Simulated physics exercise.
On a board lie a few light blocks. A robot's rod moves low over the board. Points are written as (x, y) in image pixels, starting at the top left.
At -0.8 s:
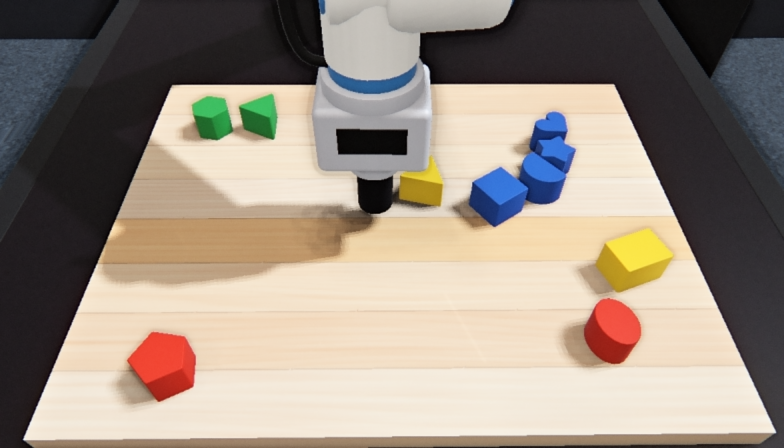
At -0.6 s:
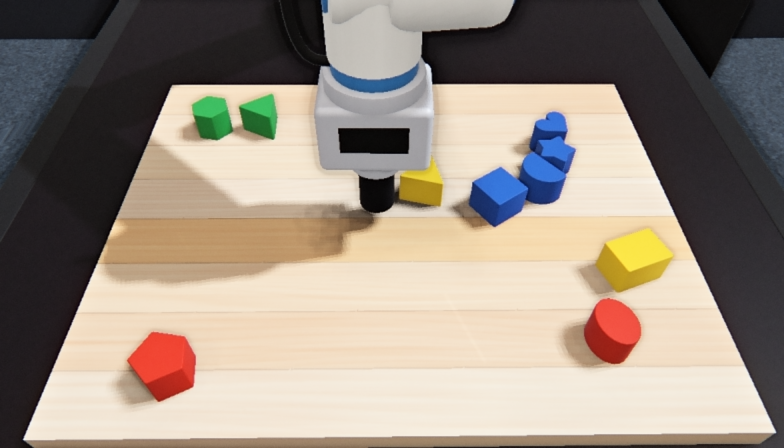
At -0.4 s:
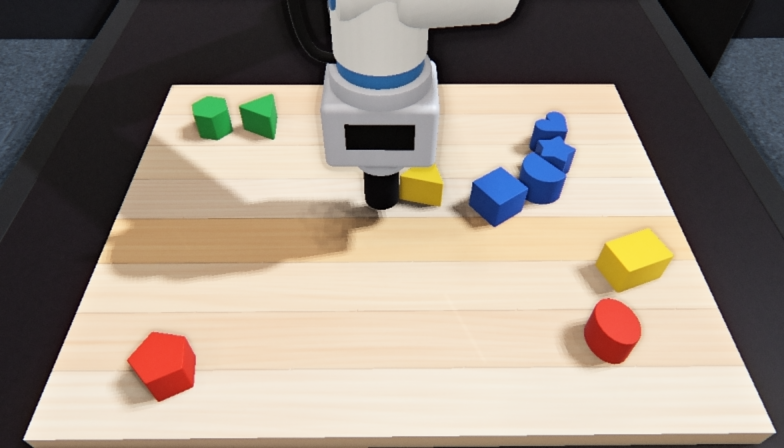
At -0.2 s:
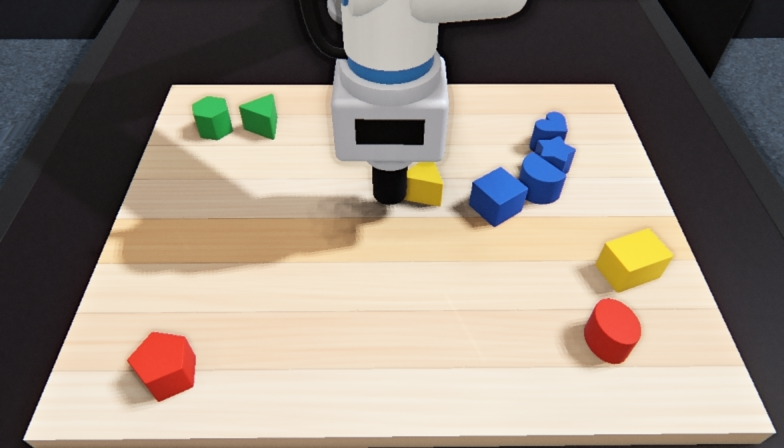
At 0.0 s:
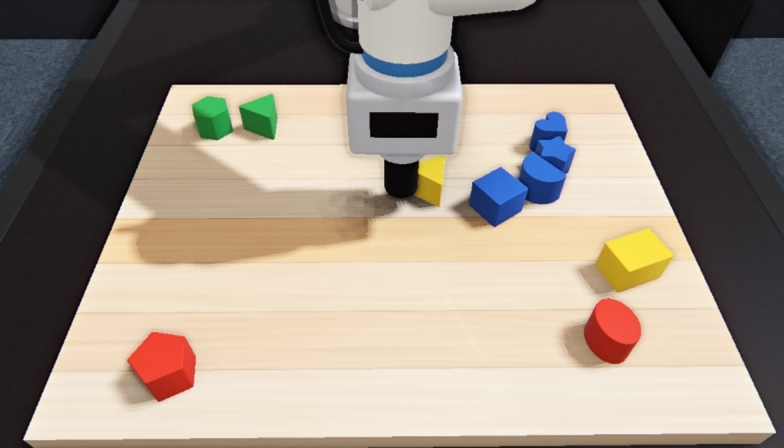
Robot arm edging its dark rod slightly right and away across a wooden board, nudging a yellow block beside blue ones.
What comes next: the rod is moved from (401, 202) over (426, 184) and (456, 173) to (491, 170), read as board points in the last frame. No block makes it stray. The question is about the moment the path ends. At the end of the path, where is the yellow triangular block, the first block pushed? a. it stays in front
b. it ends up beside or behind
Answer: A.
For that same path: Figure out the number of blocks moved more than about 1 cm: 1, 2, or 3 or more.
Blocks displaced: 1.
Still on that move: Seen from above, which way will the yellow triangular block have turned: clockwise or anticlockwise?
Seen from overhead, it turns clockwise.
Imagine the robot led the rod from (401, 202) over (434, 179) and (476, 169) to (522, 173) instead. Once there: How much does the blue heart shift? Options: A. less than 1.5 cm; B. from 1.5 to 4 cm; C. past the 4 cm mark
Answer: A.
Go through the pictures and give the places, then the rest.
In the first picture, tip of the rod at (375, 202), middles of tops, yellow triangular block at (425, 171), blue square block at (500, 185), blue half-round block at (542, 168), blue star-shaped block at (556, 148).
In the second picture, rod at (377, 201), nothing pushed.
In the third picture, rod at (382, 198), nothing pushed.
In the fourth picture, rod at (390, 193), nothing pushed.
In the fifth picture, rod at (401, 187), yellow triangular block at (430, 168), blue square block at (500, 185), blue half-round block at (542, 168), blue star-shaped block at (556, 148).
On the path given first. One third of the way, rod at (428, 168); yellow triangular block at (459, 159), turned 55° clockwise.
Two thirds of the way, rod at (459, 158); yellow triangular block at (490, 152), turned 75° clockwise.
At the end, rod at (494, 155); yellow triangular block at (524, 146), turned 60° clockwise; blue square block unmoved; blue half-round block at (545, 169); blue star-shaped block at (562, 147).
